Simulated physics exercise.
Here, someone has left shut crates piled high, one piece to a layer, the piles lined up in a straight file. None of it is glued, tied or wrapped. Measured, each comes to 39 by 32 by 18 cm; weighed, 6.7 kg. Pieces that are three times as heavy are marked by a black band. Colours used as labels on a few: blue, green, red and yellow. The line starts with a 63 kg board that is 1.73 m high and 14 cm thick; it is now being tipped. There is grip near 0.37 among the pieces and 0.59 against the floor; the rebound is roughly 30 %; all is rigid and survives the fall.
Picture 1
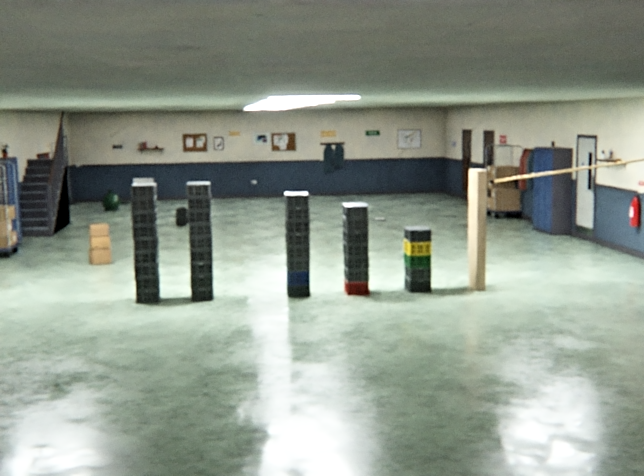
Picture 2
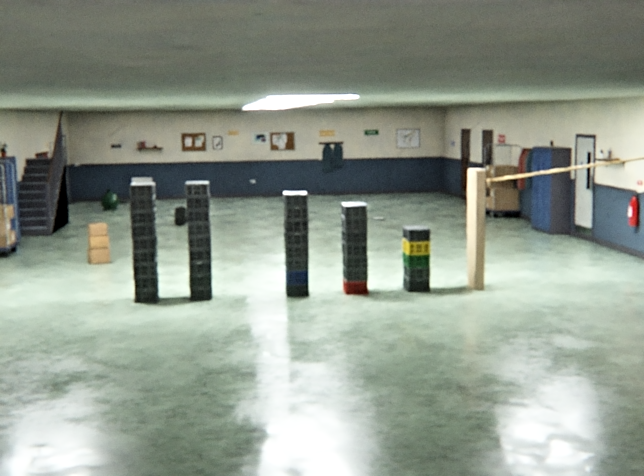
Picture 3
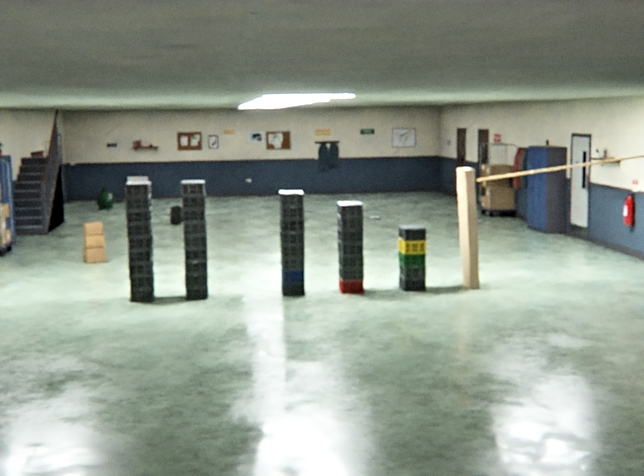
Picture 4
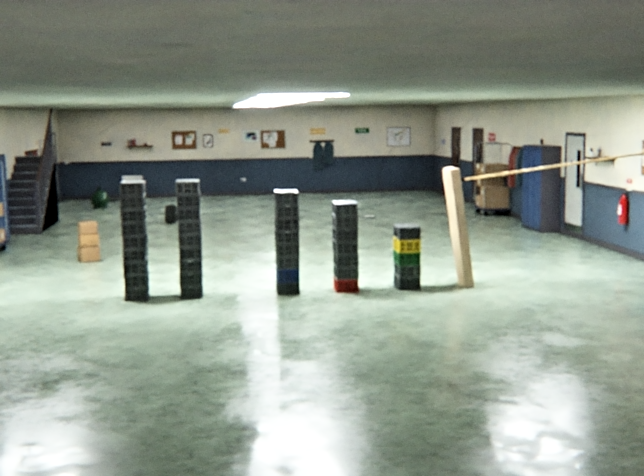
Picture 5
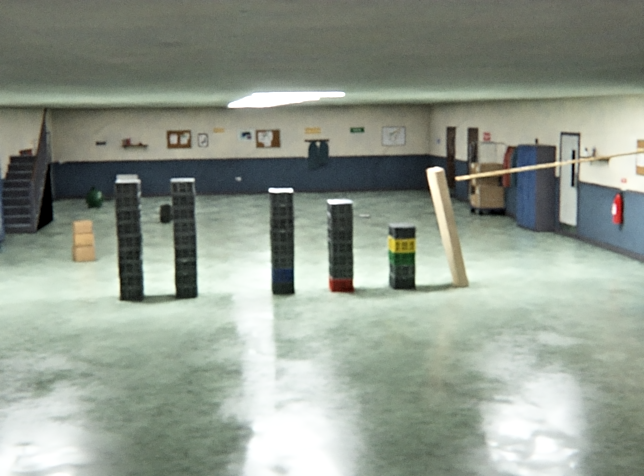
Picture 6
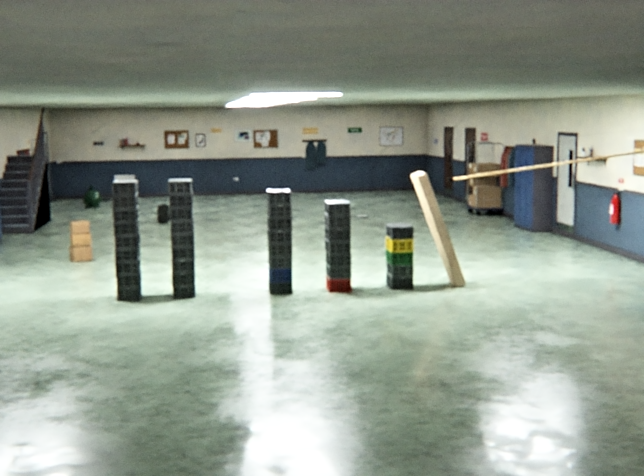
A wide, low-ceilinged hall with a glossy pale green floor is seen from the front, slightly above. Five stacks of mostly black crates, with blue, red, yellow and green ones among them, stand in a row left of an upright pale wooden board. A thin pole from the right pushes the board leftward, then stops as the board keeps tilting, while the stacks stay still and the camera pans slightly right.
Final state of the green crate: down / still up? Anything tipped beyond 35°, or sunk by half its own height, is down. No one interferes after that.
Down.
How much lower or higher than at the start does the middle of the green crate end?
Lower by close to 30 cm.
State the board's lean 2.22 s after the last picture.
I'd put it near 75°.
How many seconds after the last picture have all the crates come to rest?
Close to 6.0 s.
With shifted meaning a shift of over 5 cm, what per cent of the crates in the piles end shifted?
90 %.
Then, 2.22 s after the last picture, board 73° from upright; 10 of the 38 crates down; green crate leaning 73°, 28 cm lower; yellow crate leaning 56°, 37 cm lower.
Then, 4.02 s after the last picture, board 73° from upright; 34 of the 38 crates down; green crate leaning 73°, 28 cm lower; blue crate on its side.
At rest, board 73° from upright; 34 of the 38 crates down; green crate leaning 73°, 28 cm lower; blue crate on its side; yellow crate leaning 55°, 37 cm lower. As the last picture would show them, middles, green crate near (369, 276), blue crate near (248, 282).
